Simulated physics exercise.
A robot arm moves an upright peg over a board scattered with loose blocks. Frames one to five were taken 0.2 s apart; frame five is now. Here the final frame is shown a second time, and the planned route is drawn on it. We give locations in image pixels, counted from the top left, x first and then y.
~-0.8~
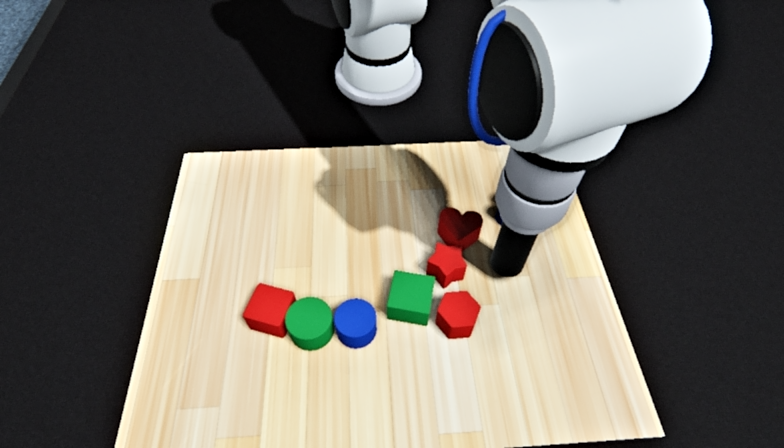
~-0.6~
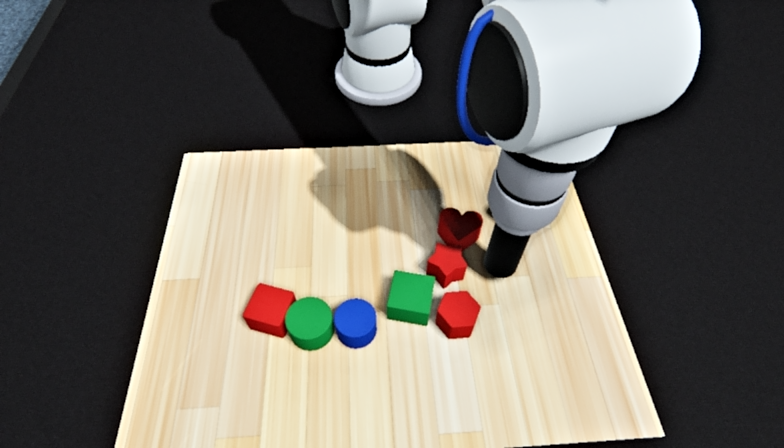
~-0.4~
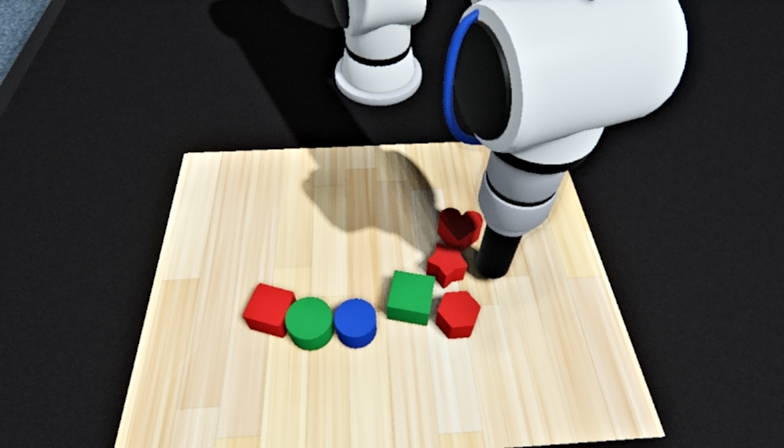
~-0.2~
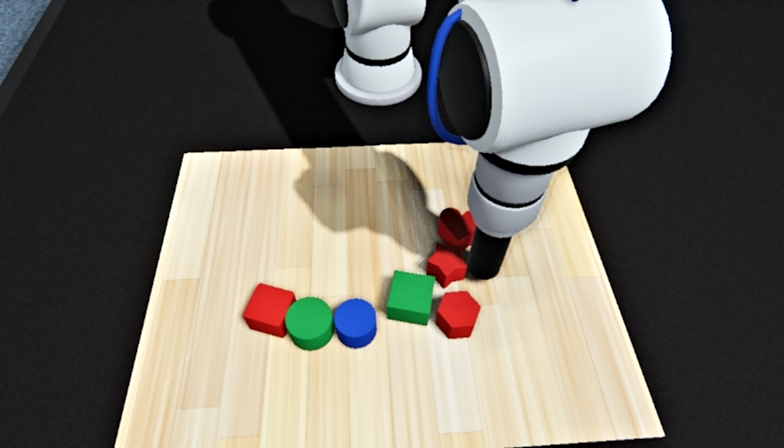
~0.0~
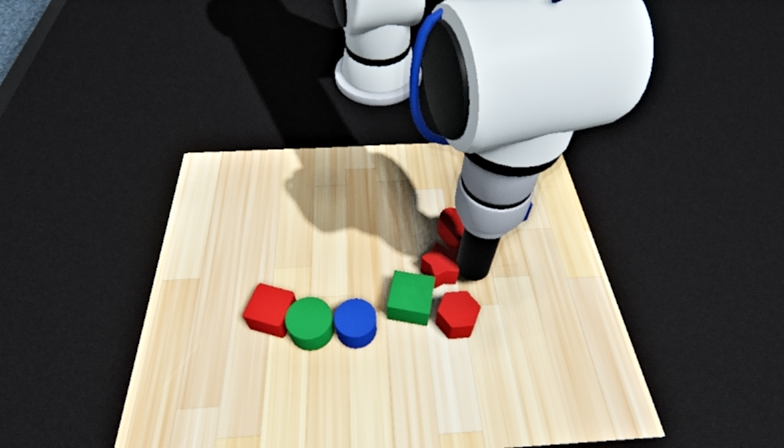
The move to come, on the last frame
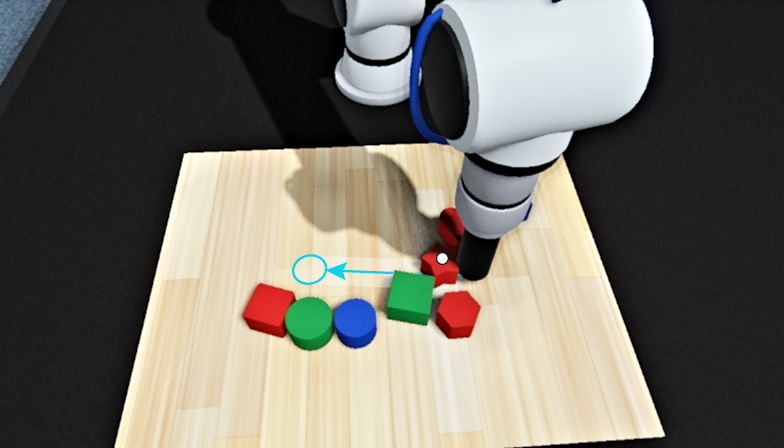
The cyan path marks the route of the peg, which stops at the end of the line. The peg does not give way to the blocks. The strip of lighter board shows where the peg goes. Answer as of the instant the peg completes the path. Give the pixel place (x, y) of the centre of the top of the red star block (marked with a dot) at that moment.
The answer is (276, 248).
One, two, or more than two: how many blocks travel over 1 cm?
When the path ends, I think you'll find one block out of place by more than 1 cm.
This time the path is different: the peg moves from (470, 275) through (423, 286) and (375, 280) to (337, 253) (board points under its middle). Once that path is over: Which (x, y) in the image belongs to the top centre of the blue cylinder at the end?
Its top middle will sit at (346, 338).
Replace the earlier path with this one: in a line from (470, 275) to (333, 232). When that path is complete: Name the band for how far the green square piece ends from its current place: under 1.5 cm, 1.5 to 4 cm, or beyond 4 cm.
Band: Under 1.5 cm.
Path on the board, in a line from (470, 275) to (310, 269); the dot is on the red star block.
What follows on the original path. One third of the way, peg at (416, 265); red star block at (385, 254).
Two thirds of the way, peg at (362, 263); green square piece at (409, 293); red star block at (331, 251).
At the end, peg at (308, 261); green square piece at (409, 293); red star block at (276, 248); red heart-shaped block in place.
